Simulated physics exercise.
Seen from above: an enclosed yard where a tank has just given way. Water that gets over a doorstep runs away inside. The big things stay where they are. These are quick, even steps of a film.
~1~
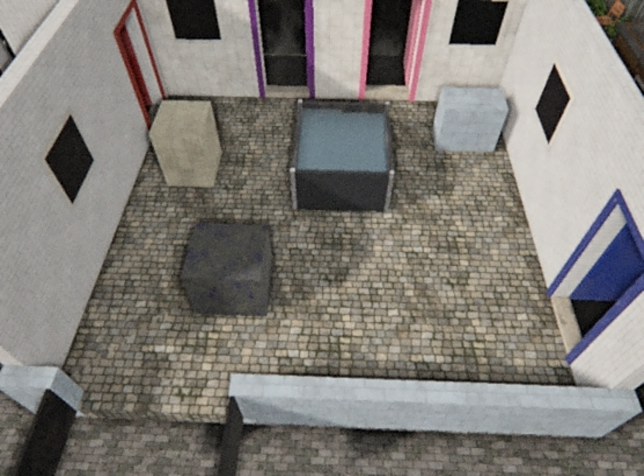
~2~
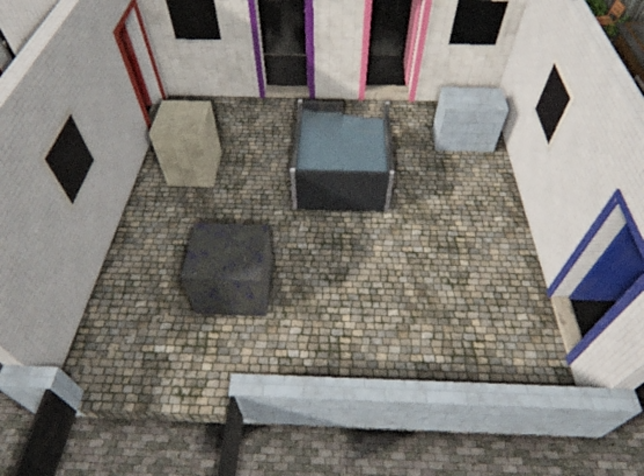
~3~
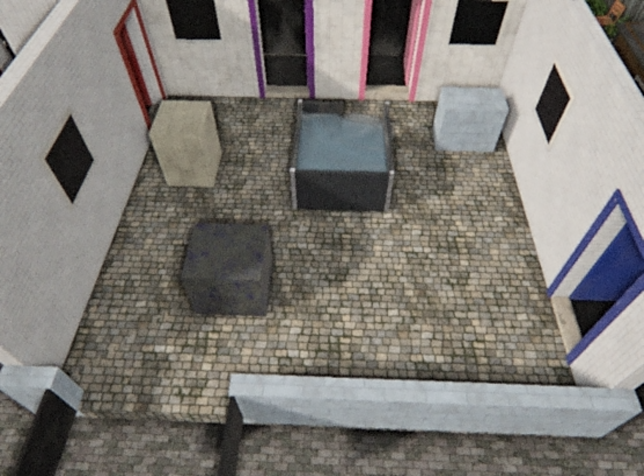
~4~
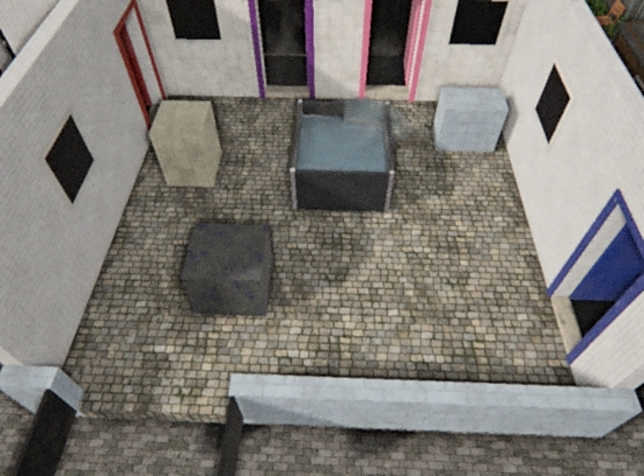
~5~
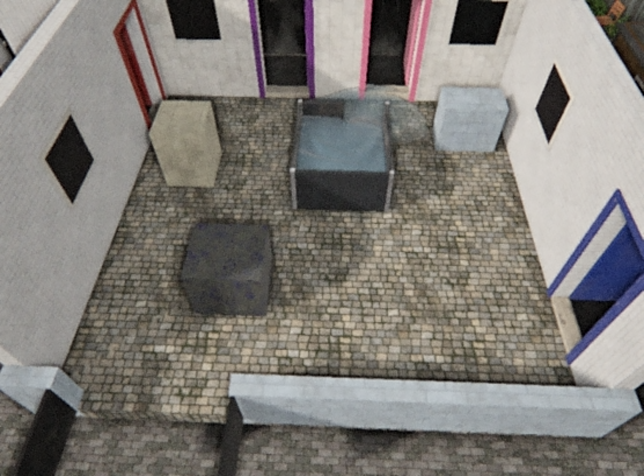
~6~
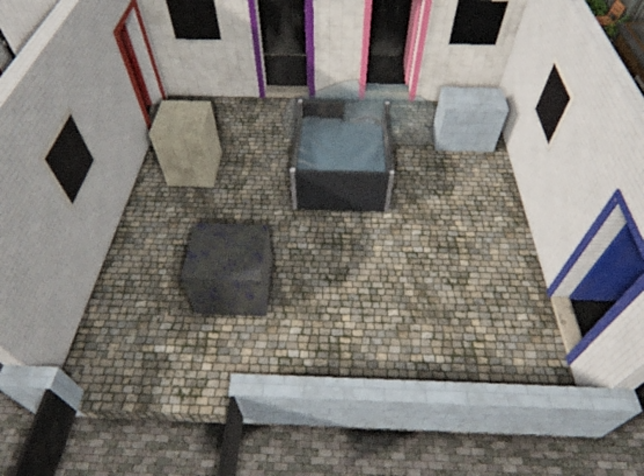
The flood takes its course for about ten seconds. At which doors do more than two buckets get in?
The red door takes more than that; the pink door takes more than that; the blue door stays under that; the purple door stays under that.
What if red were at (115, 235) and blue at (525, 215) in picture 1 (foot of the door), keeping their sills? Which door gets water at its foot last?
Last comes the red one.
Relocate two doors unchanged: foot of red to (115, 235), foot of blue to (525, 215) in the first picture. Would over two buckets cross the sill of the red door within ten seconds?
One by one: The red door lets less in.
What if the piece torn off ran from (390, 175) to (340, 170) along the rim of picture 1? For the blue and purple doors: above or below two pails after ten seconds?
One by one: Blue goes over, purple lets less in.
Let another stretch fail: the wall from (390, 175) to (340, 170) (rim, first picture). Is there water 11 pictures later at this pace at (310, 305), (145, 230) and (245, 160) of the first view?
In that order: Awash, free of water, clear.
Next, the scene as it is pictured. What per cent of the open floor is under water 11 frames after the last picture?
About 25 per cent.
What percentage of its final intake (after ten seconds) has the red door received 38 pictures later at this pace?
Near 75 in a hundred.
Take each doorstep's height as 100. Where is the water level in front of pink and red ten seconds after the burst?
Roughly 40 per cent, then 150 per cent.
A moment on, water covers 15 % of the floor; the red door not reached, the pink door over two buckets in, the blue door not reached, the purple door wet at the sill, nothing in.
Next, water covers 25 % of the floor; the red door under two buckets in, the pink door far over two buckets in, the blue door not reached, the purple door under two buckets in.
Then, water covers 40 % of the floor; the red door over two buckets in, the pink door far over two buckets in, the blue door wet at the sill, nothing in, the purple door under two buckets in.
Later, water covers 65 % of the floor; the red door far over two buckets in, the pink door far over two buckets in, the blue door wet at the sill, nothing in, the purple door under two buckets in.
In the end, water covers 90 % of the floor; the red door far over two buckets in, the pink door far over two buckets in, the blue door wet at the sill, nothing in, the purple door under two buckets in.
